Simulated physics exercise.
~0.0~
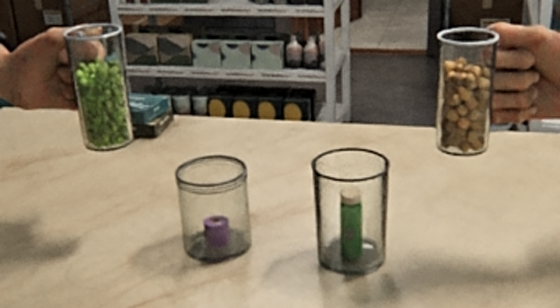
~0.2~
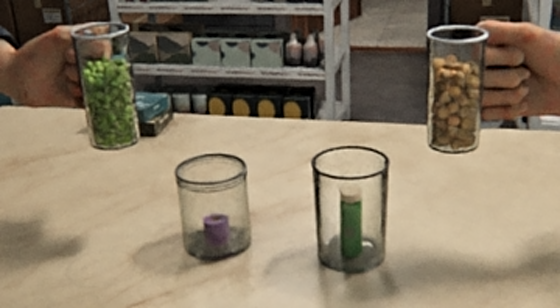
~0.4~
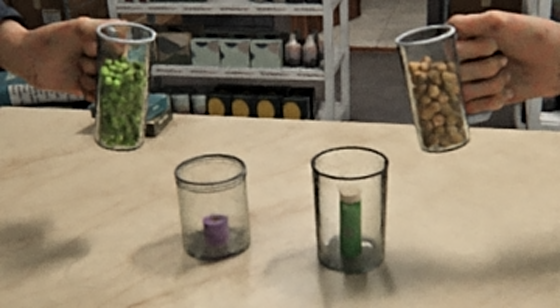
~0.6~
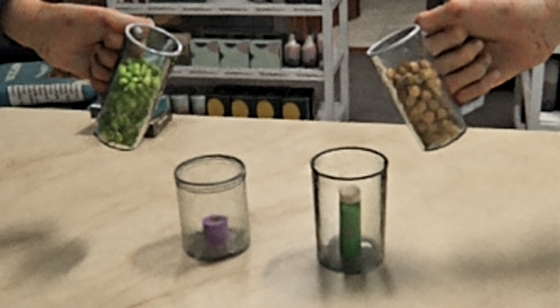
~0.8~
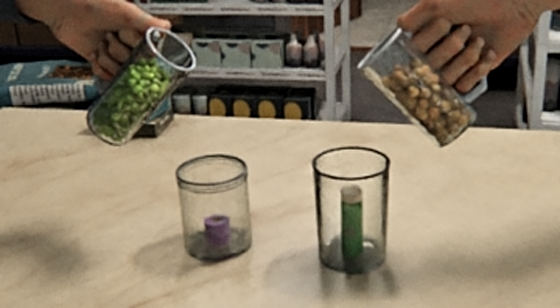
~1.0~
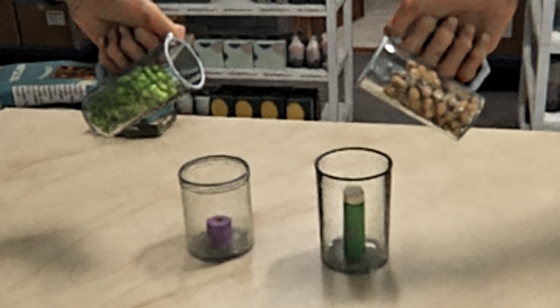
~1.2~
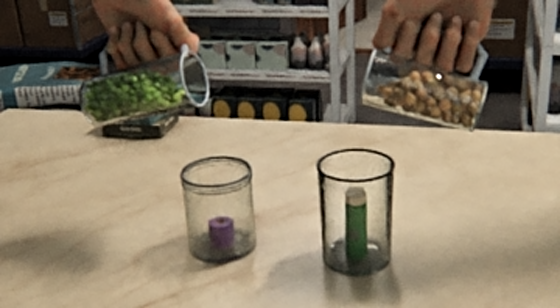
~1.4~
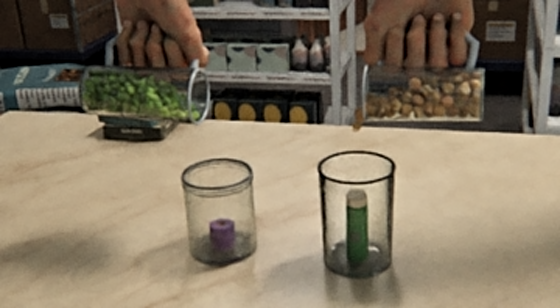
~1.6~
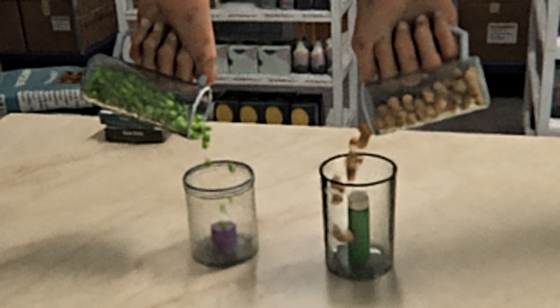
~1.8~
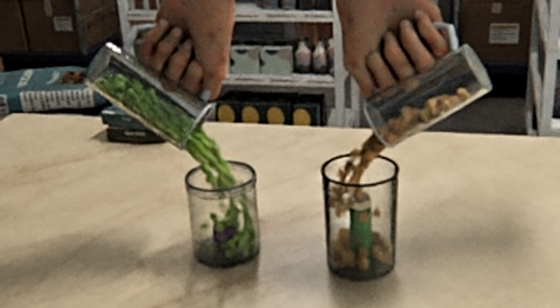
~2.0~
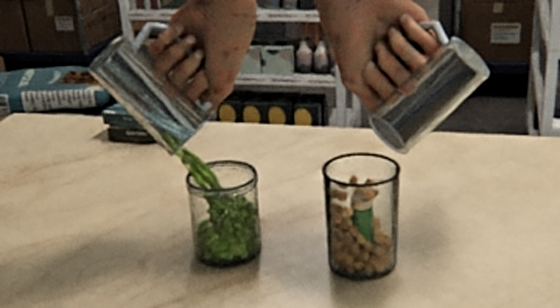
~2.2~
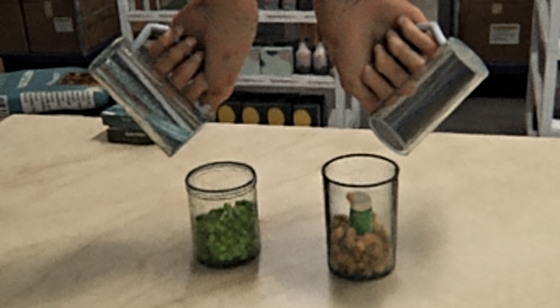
Two hands tilt clear cups of green bits and tan chunks inward and empty them into two glasses on a counter, the green bits burying a short purple object at left, while the taller green object at right still pokes out above the tan chunks.
